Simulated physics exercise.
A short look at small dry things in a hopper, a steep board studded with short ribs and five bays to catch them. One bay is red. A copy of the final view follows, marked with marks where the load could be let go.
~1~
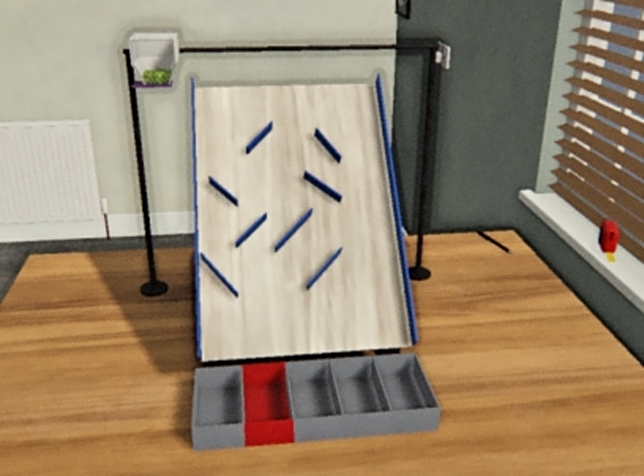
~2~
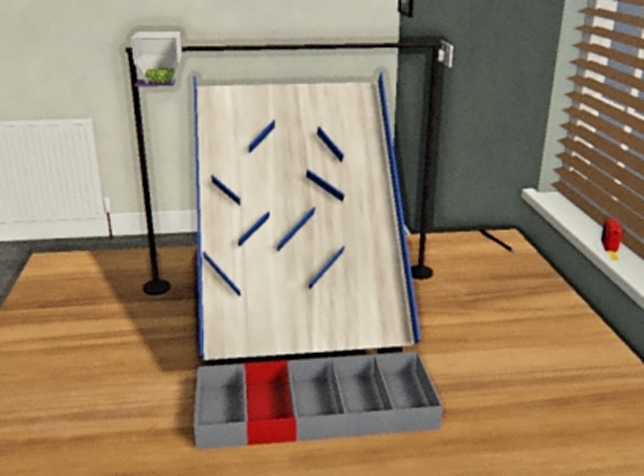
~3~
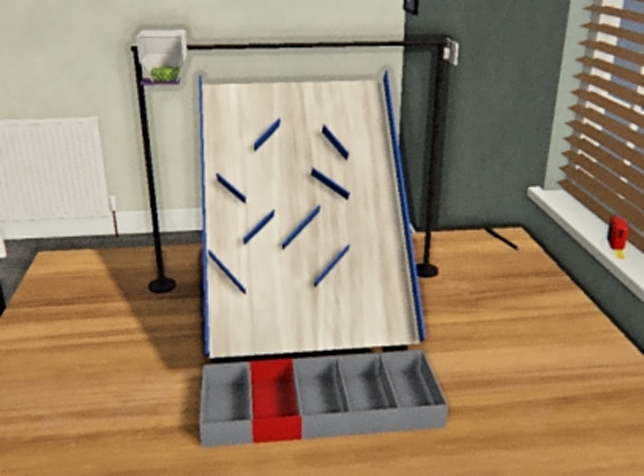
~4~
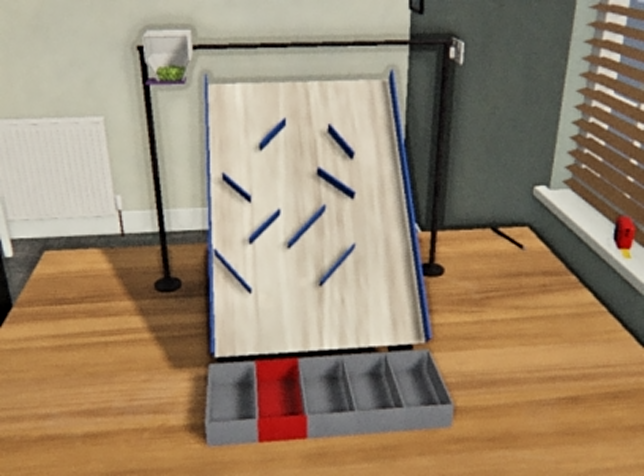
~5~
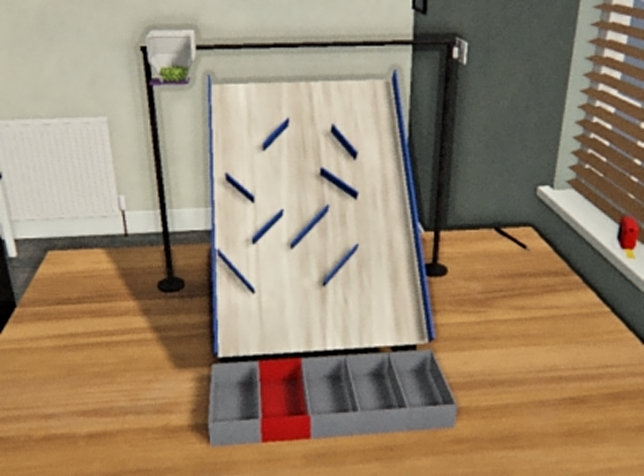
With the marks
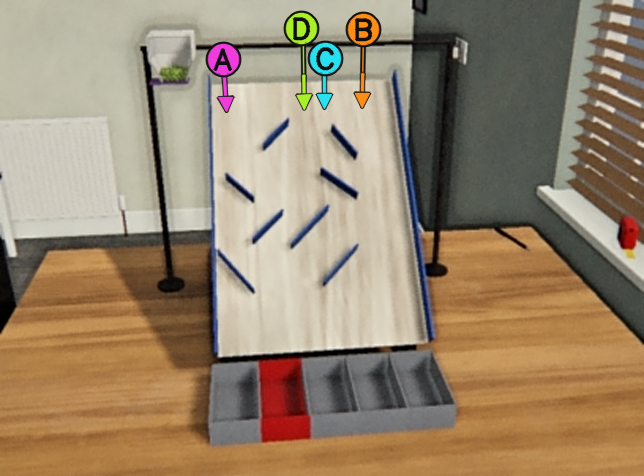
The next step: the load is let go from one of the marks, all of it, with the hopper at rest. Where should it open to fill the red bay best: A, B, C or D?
A works best here.
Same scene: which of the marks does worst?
That is mark B.
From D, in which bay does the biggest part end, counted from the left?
The second.
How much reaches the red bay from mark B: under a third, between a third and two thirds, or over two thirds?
It is under a third.
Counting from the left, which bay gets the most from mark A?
It is the second one.
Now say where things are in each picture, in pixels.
In the first picture, hopper near (158, 78), dried peas, door shut.
In the second picture, ribs (249, 146) to (275, 120), (318, 126) to (344, 155), (211, 175) to (240, 199).
In the third picture, ribs (312, 168) to (350, 193), (244, 239) to (274, 209), (283, 244) to (320, 205).
In the fourth picture, ribs (214, 249) to (251, 289), (321, 281) to (355, 243).
In the fifth picture, red bay near (286, 427), number 2 of 5 from the left.
On the marked copy, mark A meets the board at (226, 106); mark B meets the board at (362, 102); mark C meets the board at (324, 103); mark D meets the board at (304, 104).
If A is chosen, the bulk in the red bay, close to a quarter in other bays.
If B is chosen, none at all in the red bay, the bulk in other bays, a small share outside the box.
If C is chosen, close to a quarter in the red bay, close to two thirds in other bays, a small share outside the box.
If D is chosen, close to two thirds in the red bay, close to a third in other bays.
